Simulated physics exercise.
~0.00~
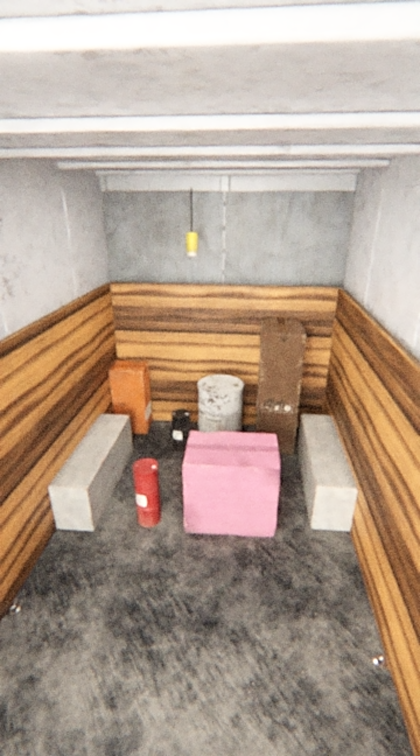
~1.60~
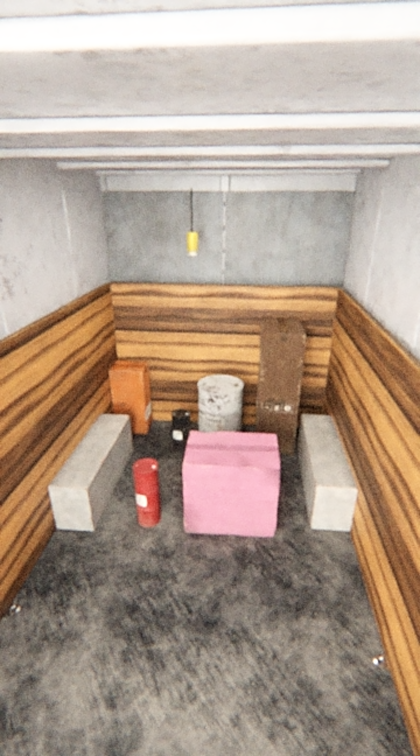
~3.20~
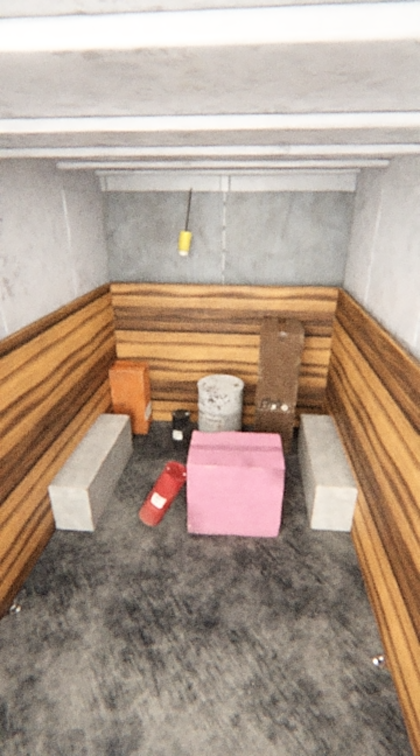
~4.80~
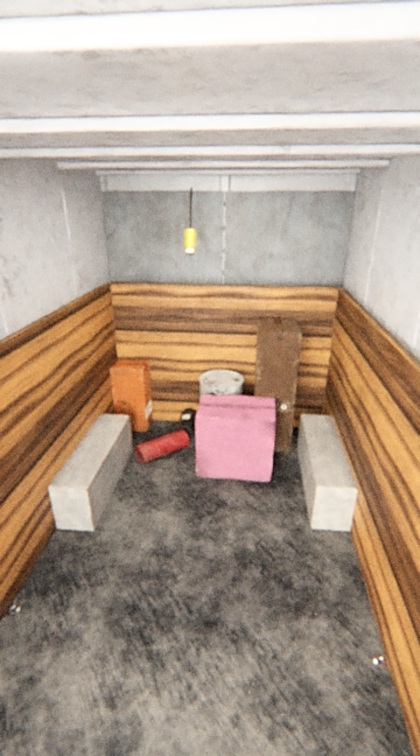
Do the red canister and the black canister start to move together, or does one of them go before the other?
The red canister goes first, leaning over to the right while the black canister is still standing in its place. The black canister only moves and tips over afterwards.
Pink box in a van sliding towards the far end after a red canister tilts right, red and black canisters ending toppled.
